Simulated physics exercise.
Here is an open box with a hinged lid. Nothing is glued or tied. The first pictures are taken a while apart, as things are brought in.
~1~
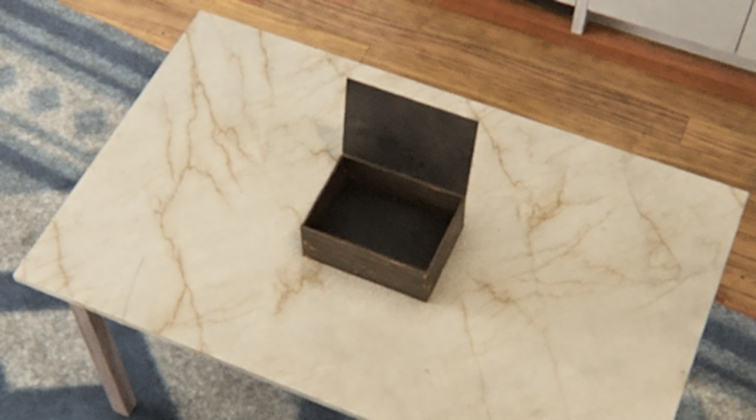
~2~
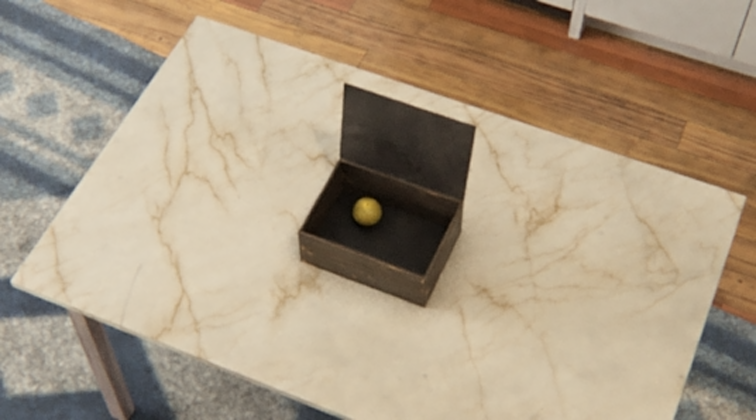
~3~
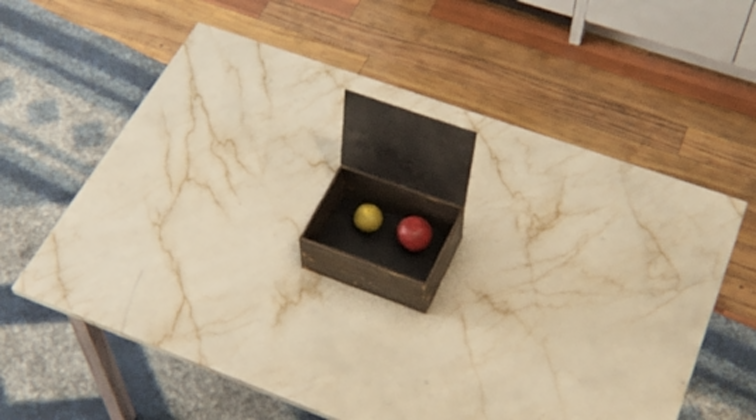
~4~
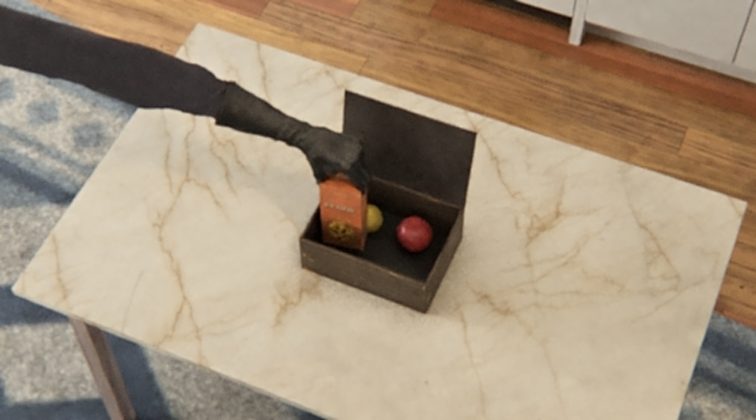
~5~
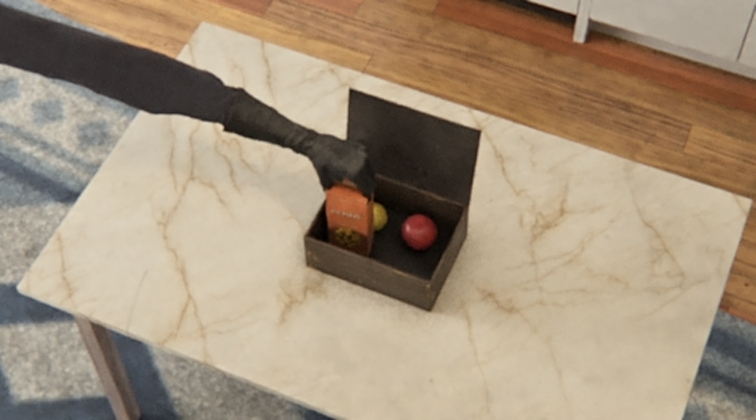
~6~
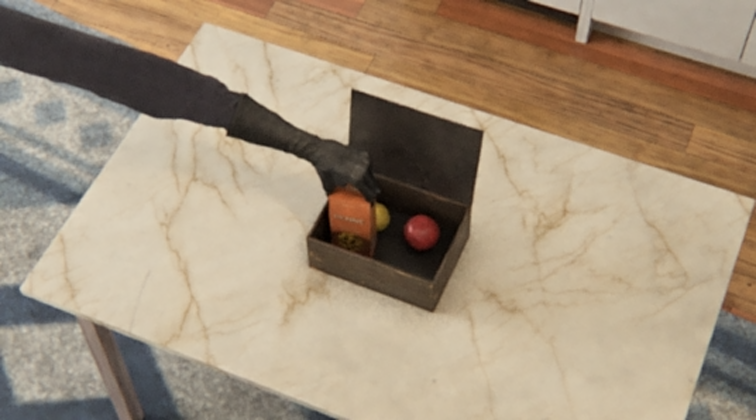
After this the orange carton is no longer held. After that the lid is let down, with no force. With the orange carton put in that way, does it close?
The lid stays ajar.
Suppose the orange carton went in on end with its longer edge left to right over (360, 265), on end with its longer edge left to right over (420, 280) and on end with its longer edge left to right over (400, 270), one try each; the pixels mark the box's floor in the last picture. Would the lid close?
First, it stays ajar; second, it stays ajar; third, it will not close.
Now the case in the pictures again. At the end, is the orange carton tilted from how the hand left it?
The orange carton stays as placed.
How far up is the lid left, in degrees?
Some 45° above the rim.
Then, 1.40 s later than the last frame, lid 73° above the rim.
Then, 1.90 s later than the last frame, lid 46° above the rim.
When it is over, lid 46° above the rim; all 3 as before. End places, in pixels of the last picture, orange carton near (353, 221).
